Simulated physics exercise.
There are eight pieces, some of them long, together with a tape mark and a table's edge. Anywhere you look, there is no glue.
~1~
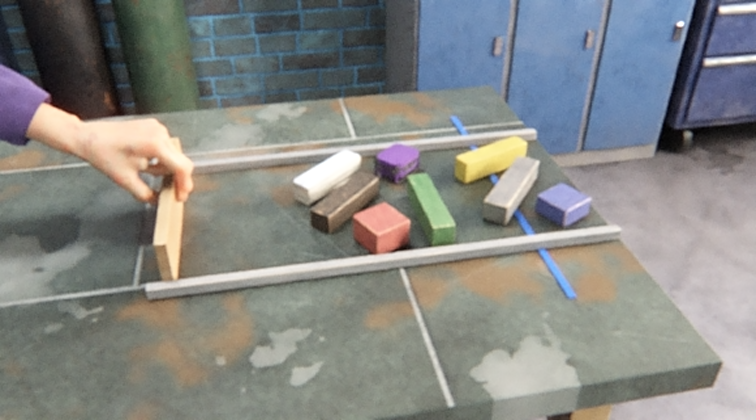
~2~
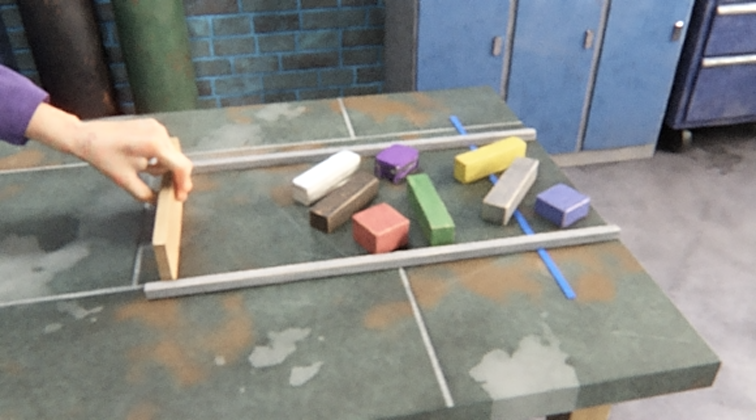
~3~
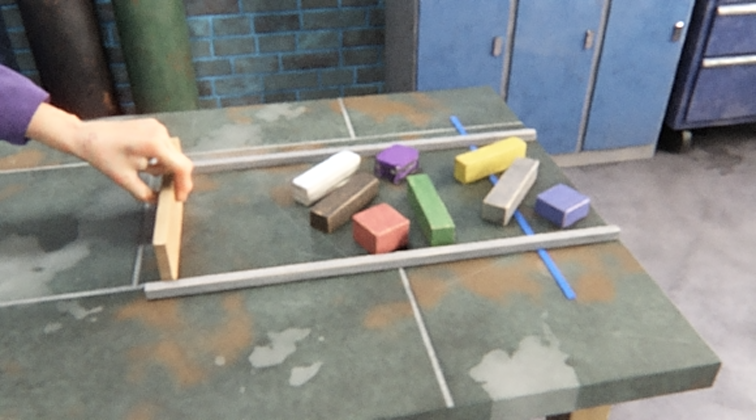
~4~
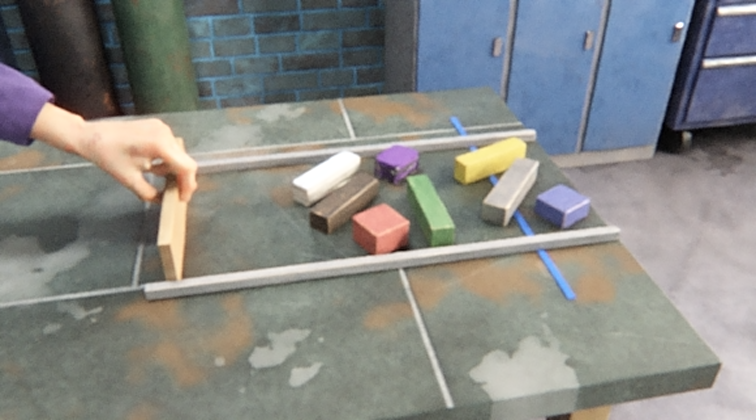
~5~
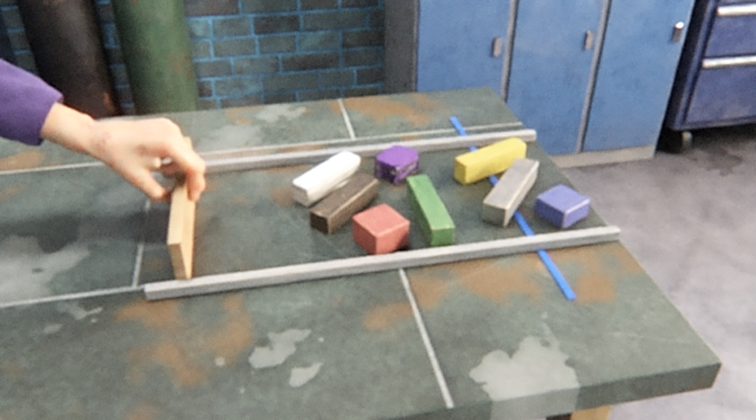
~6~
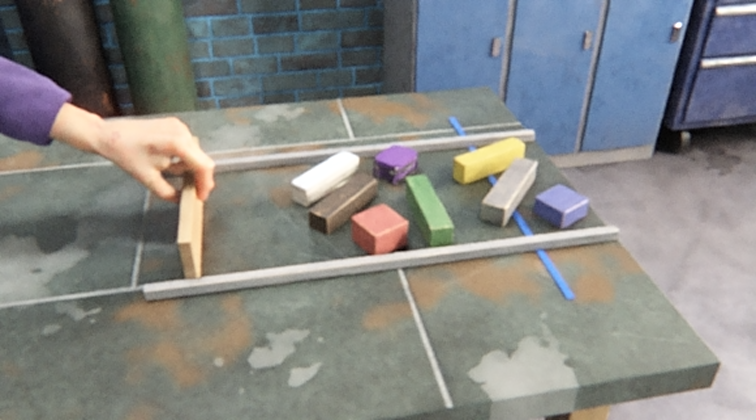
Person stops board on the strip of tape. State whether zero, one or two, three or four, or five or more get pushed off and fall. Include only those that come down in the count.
The push clears one or two off the end, I'd bet.
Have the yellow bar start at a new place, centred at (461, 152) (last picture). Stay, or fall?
Lab note: It goes off the edge.
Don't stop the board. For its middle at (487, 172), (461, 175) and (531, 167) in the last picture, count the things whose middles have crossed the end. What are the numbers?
In order: 1, 0, 4.
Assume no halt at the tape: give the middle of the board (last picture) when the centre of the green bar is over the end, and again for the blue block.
The middle is at (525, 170) when it's the green bar, and at (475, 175) when it's the blue block.
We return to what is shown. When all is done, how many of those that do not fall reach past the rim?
Counting them gives 2.
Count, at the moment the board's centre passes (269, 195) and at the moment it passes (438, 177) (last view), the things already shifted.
First 0, after that 8.
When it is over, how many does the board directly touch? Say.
Looks like 3 of them, all told.
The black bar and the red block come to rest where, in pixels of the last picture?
The black bar at (526, 184), the red block at (545, 216).
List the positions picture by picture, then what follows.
Blue block (563, 205); grey bar (512, 189); yellow bar (491, 159); board (172, 205); tape (501, 189), in the first picture.
Grey bar (511, 189); green bar (429, 209), in the second picture.
Yellow bar (490, 160); white stick (327, 177), in the third picture.
Blue block (562, 206); board (175, 205), in the fourth picture.
Grey bar (511, 190); purple case (397, 165), in the fifth picture.
Blue block (561, 206); grey bar (510, 190); yellow bar (489, 161); board (192, 204); tape (499, 190), in the sixth picture.
Soon after, none off yet; blue block at rest near (561, 206); grey bar at rest near (510, 190); yellow bar at rest near (489, 161).
By the end, the number that fall off is one or two; fallen, blue block.
